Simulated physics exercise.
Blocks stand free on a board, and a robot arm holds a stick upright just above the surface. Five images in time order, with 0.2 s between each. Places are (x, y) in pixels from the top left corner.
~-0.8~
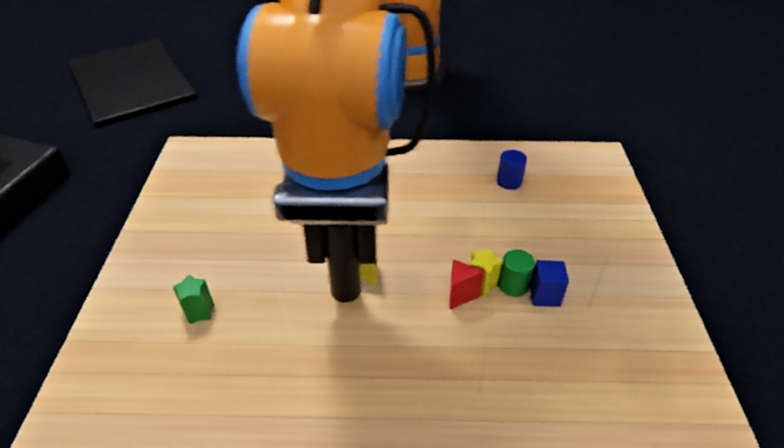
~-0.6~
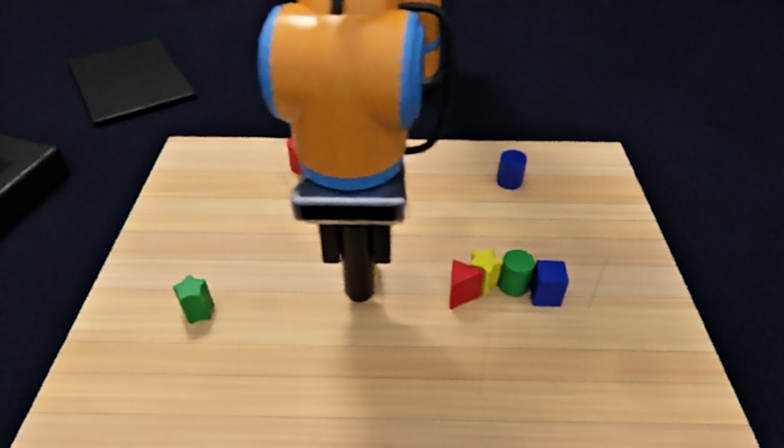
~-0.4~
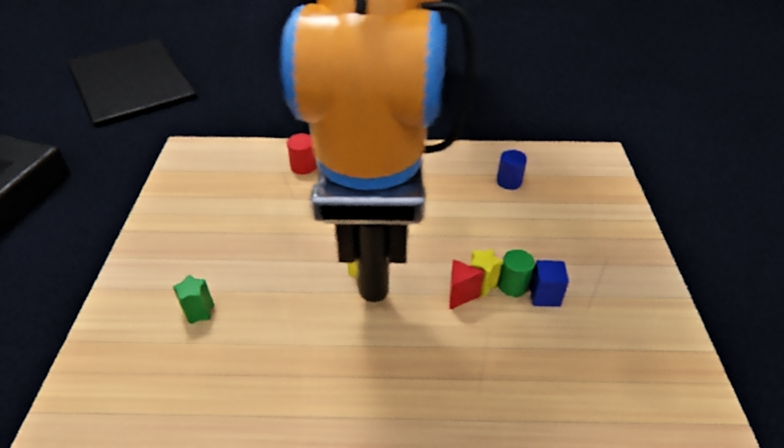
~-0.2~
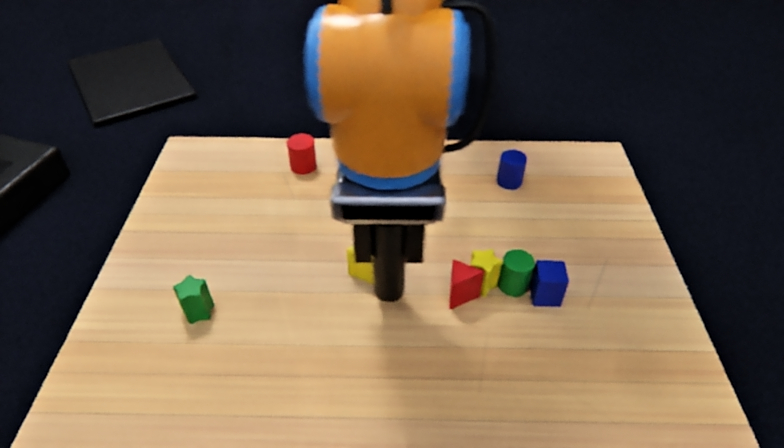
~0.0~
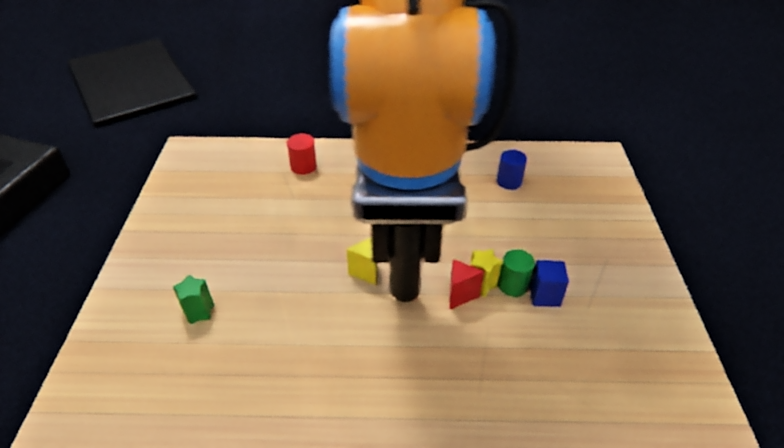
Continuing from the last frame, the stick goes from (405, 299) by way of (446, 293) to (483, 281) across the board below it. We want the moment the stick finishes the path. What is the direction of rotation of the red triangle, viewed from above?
Viewed from above: Clockwise.
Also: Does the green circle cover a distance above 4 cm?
No, it doesn't check out.
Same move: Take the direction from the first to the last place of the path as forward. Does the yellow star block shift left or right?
Out to the left.
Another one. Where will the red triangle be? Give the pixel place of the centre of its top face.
The middle of its upper face should be somewhere near (498, 276).
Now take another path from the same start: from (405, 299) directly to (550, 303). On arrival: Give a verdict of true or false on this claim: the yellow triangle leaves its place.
This is false.
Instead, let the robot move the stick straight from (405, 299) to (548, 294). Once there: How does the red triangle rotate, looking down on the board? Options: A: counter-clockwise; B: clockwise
I'll go with B - clockwise.
The first path, step by step. Halfway along, stick at (447, 284); red triangle at (476, 273); yellow star block at (488, 257).
At the end, stick at (484, 272); red triangle at (498, 276), turned 55° clockwise; yellow star block at (510, 242), turned 25° anticlockwise; green circle at (538, 250); blue square block at (561, 271), turned 30° clockwise.
